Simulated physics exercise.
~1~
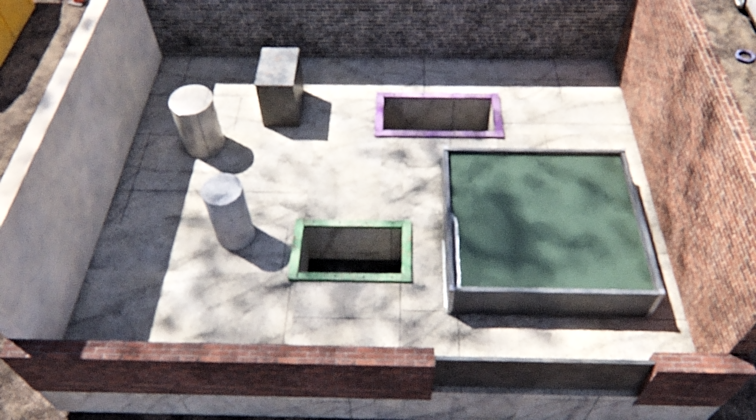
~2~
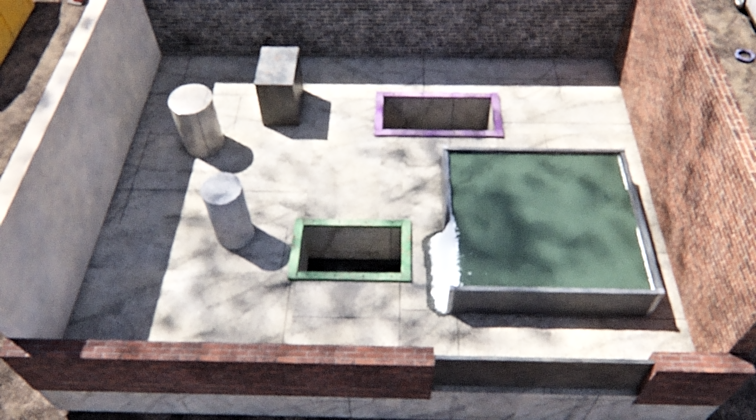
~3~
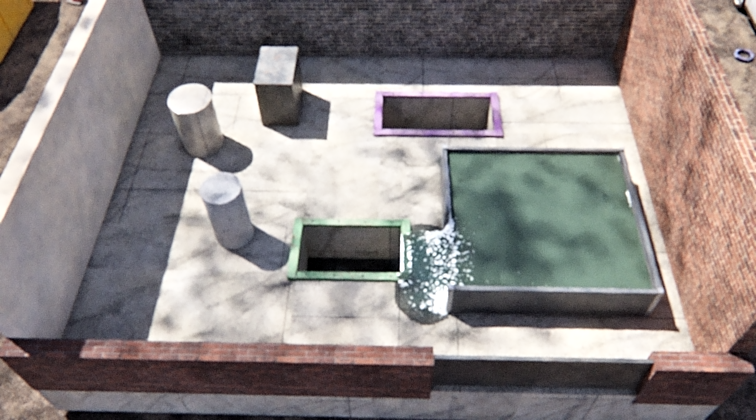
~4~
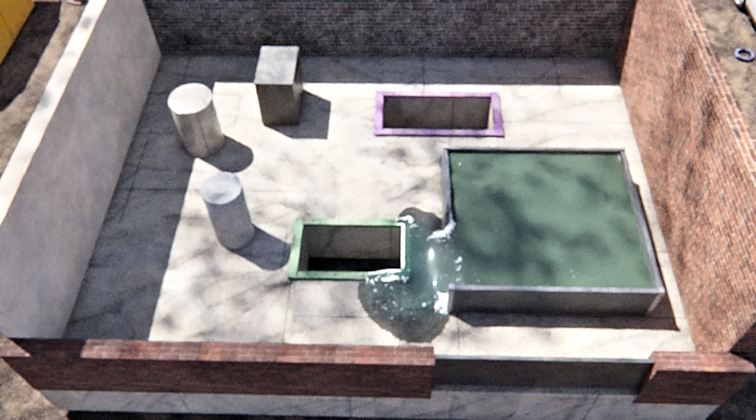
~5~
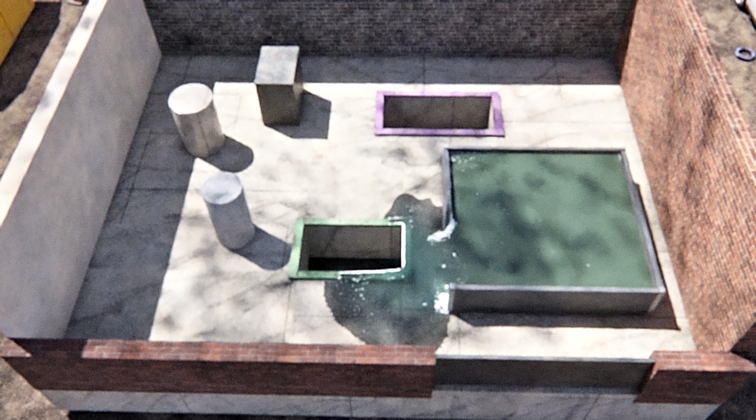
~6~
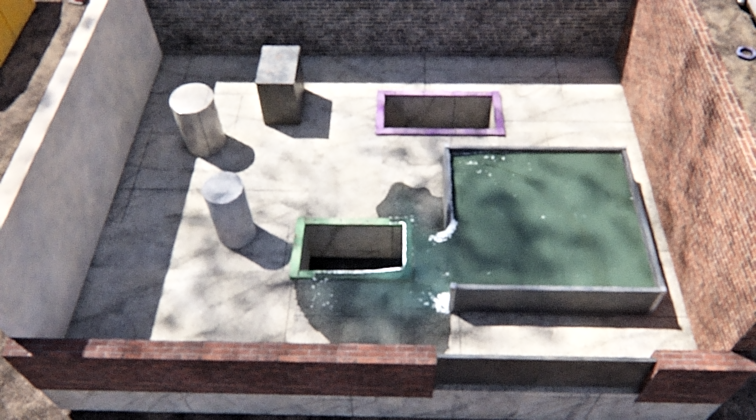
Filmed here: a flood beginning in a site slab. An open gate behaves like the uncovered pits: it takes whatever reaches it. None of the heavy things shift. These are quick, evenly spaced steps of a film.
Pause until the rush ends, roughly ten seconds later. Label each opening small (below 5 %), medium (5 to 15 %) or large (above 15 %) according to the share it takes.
Gate: Small; purple pit: Small; green pit: Large.
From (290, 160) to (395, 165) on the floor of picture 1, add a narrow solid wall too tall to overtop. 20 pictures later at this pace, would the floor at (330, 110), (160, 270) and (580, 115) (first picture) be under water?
In the order you listed them: Unsoaked, soaked, unsoaked.
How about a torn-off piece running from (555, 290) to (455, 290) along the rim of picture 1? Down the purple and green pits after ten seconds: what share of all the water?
Result - purple: 0 %; green: 2 %.
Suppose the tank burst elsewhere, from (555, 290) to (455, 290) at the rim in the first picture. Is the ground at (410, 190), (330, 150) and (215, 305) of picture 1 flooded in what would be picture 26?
Unsoaked, then unsoaked, then soaked.
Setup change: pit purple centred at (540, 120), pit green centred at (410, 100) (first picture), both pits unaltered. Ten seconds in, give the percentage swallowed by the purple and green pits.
Measured shares in per cent - purple 0, green 2.
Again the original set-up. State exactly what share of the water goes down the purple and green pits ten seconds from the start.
Near 0 in a hundred, followed by near 30 in a hundred.
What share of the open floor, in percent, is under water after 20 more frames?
Around 25 percent of it.
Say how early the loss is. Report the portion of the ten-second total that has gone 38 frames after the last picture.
That comes to 85 per cent, as I work it out.
A moment on, water covers 15 % of the floor; the gate 0 %, the purple pit 0 %, the green pit 7 %.
Next, water covers 20 % of the floor; the gate 0 %, the purple pit 0 %, the green pit 12 %.
Then, water covers 25 % of the floor; the gate 0 %, the purple pit 0 %, the green pit 19 %.
Later, water covers 50 % of the floor; the gate 0 %, the purple pit 0 %, the green pit 26 %.
In the end, water covers 75 % of the floor; the gate 0 %, the purple pit 0 %, the green pit 30 %.
